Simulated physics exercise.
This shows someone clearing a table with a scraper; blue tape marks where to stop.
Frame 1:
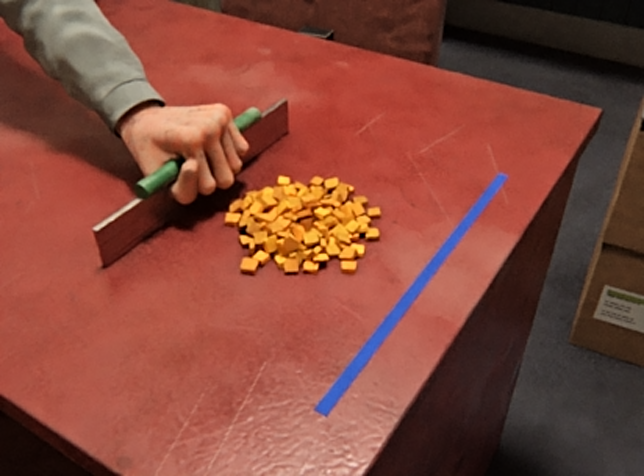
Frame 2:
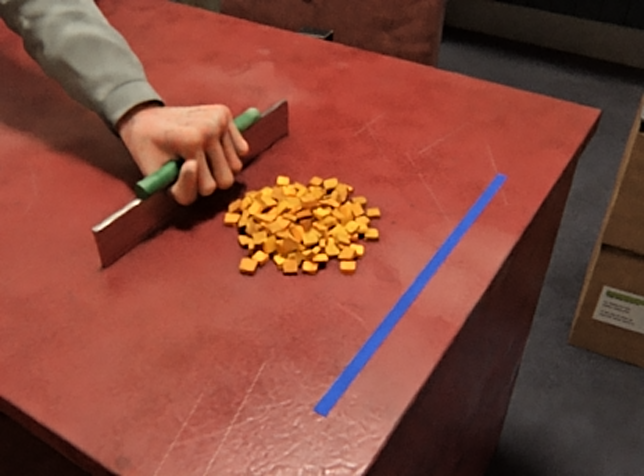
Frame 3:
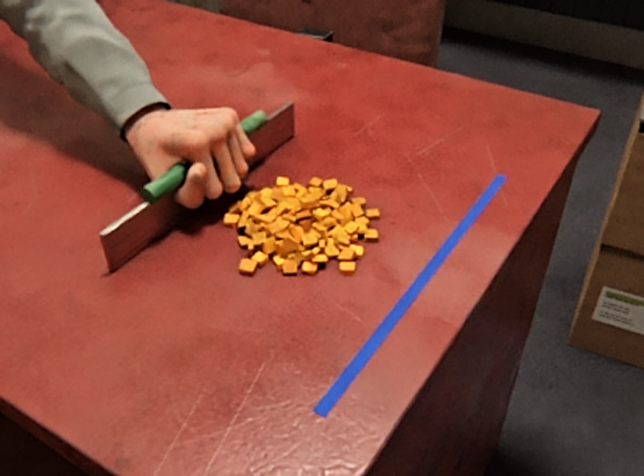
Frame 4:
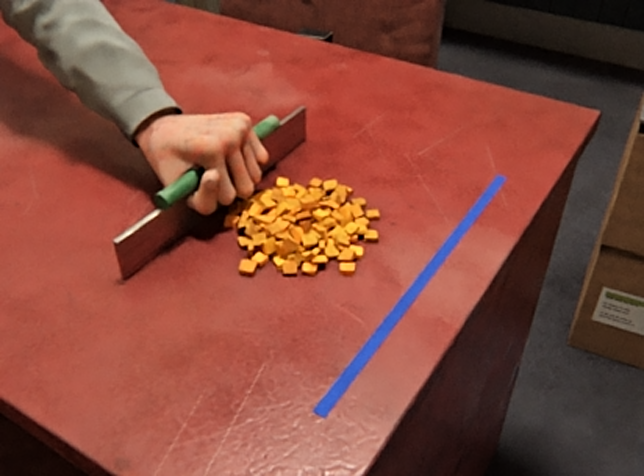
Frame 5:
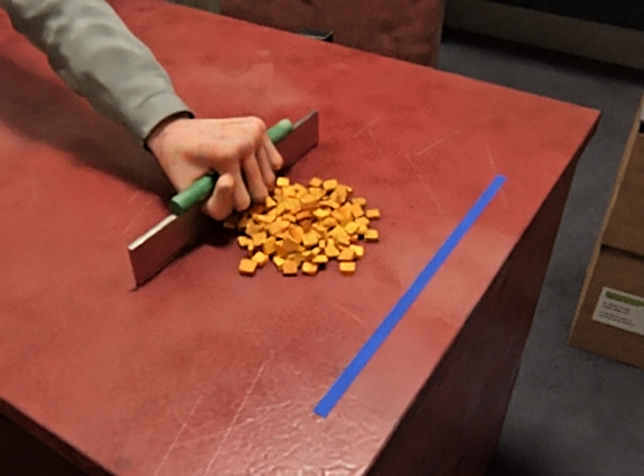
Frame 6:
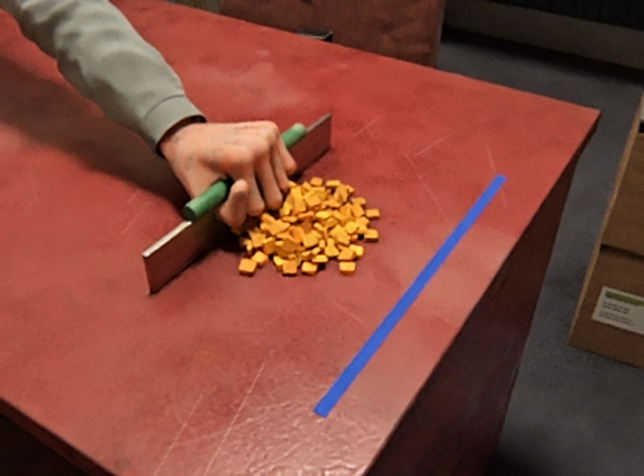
A hand gripping a green-handled scraper held still on a red table, then slid it right toward a heap of small orange crackers, nudging the near ones slightly, with blue tape lying beyond the heap.
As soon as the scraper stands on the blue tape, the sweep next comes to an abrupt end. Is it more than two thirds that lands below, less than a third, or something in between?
The share that drops passes a third but stops short of two thirds.
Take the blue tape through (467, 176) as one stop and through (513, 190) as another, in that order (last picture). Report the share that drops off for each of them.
It would be around 10 per cent the first time and around 80 per cent the second.
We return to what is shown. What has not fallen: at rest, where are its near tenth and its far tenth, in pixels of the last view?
Note: Near end (417, 336); far end (488, 238).
Shortly afterwards, scraper still moving, near (339, 207); heap all on the table, its front near (451, 264).
Next, scraper stopped at the blue tape; heap near a third over the edge.
Some moments later, scraper stopped at the blue tape; heap near half over the edge.
In the end, scraper stopped at the blue tape; heap near half over the edge.
